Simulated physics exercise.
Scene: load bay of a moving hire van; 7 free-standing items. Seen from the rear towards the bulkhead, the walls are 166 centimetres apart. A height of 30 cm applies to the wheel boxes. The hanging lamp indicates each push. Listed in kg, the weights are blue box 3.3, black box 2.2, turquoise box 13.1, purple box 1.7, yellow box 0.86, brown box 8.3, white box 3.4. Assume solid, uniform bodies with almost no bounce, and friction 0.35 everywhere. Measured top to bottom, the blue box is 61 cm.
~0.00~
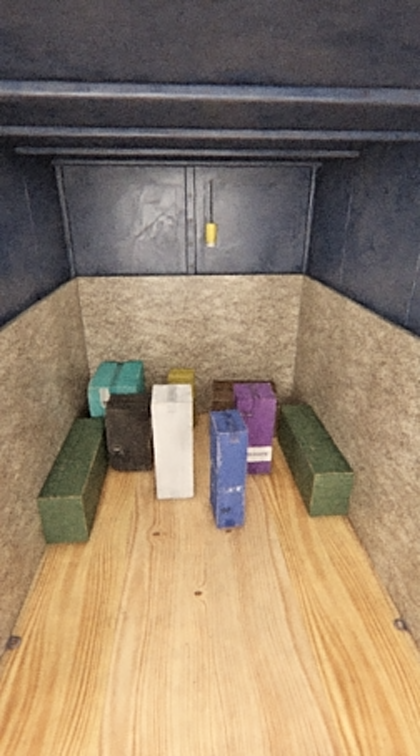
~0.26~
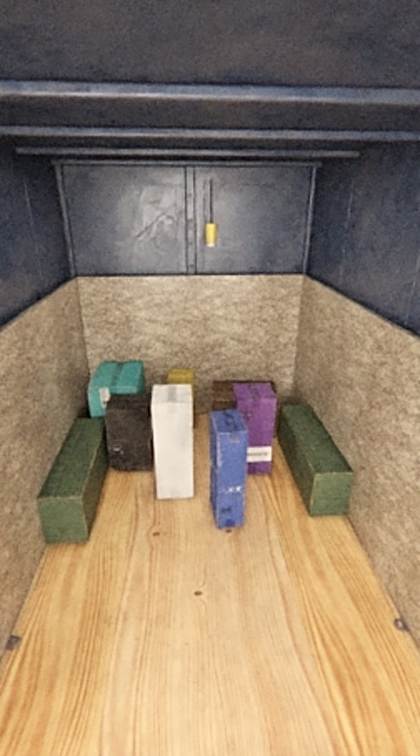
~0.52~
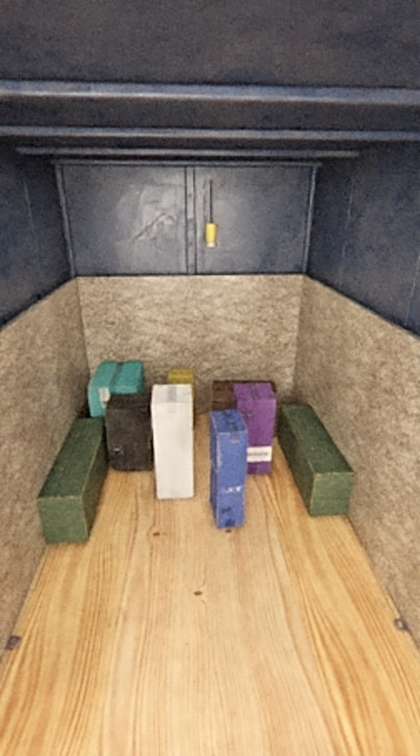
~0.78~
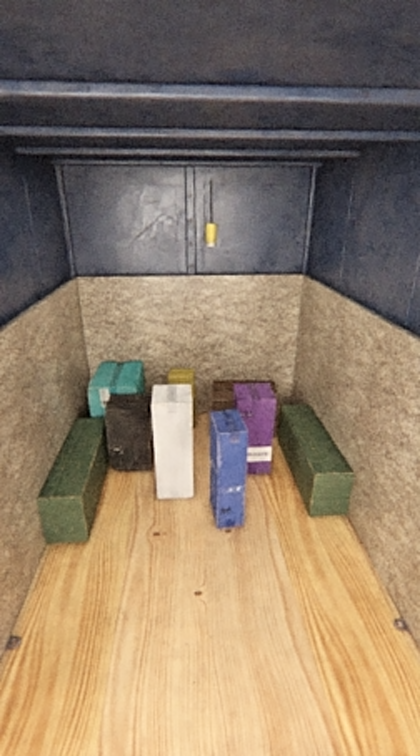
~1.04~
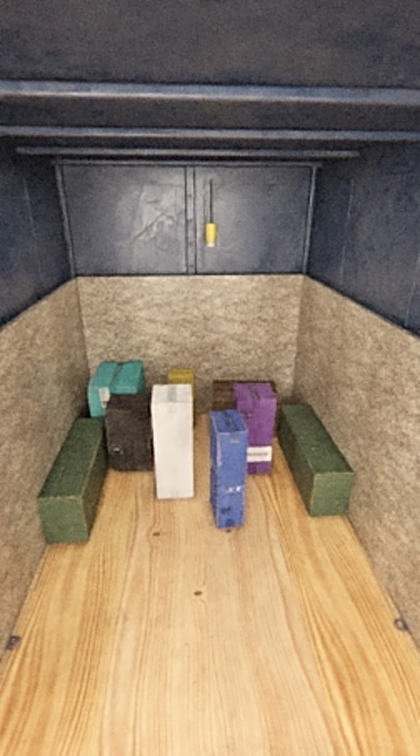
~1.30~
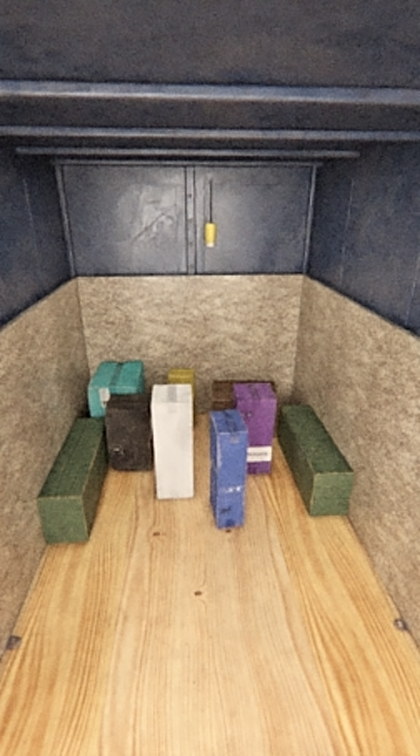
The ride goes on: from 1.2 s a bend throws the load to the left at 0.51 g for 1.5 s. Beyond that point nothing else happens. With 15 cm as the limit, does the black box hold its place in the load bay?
Stays near its start.
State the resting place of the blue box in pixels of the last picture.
Around (149, 515).
After 1.70 s, load feels 0.51 g left; black box moved 3 cm near (127, 432); blue box 20° off upright; white box 6° off upright.
After 1.90 s, load feels 0.51 g left; black box moved 3 cm near (127, 432); blue box 68° off upright; white box 29° off upright.
After 2.10 s, load feels 0.51 g left; black box moved 3 cm near (127, 432); blue box on its side; white box 45° off upright.
In the end (3.3 s), toppled in the load bay, blue box and white box; not toppled but over 15 cm from the start, purple box, yellow box and brown box; the other 2 under 15 cm from the start. In the last view, black box near (127, 432).
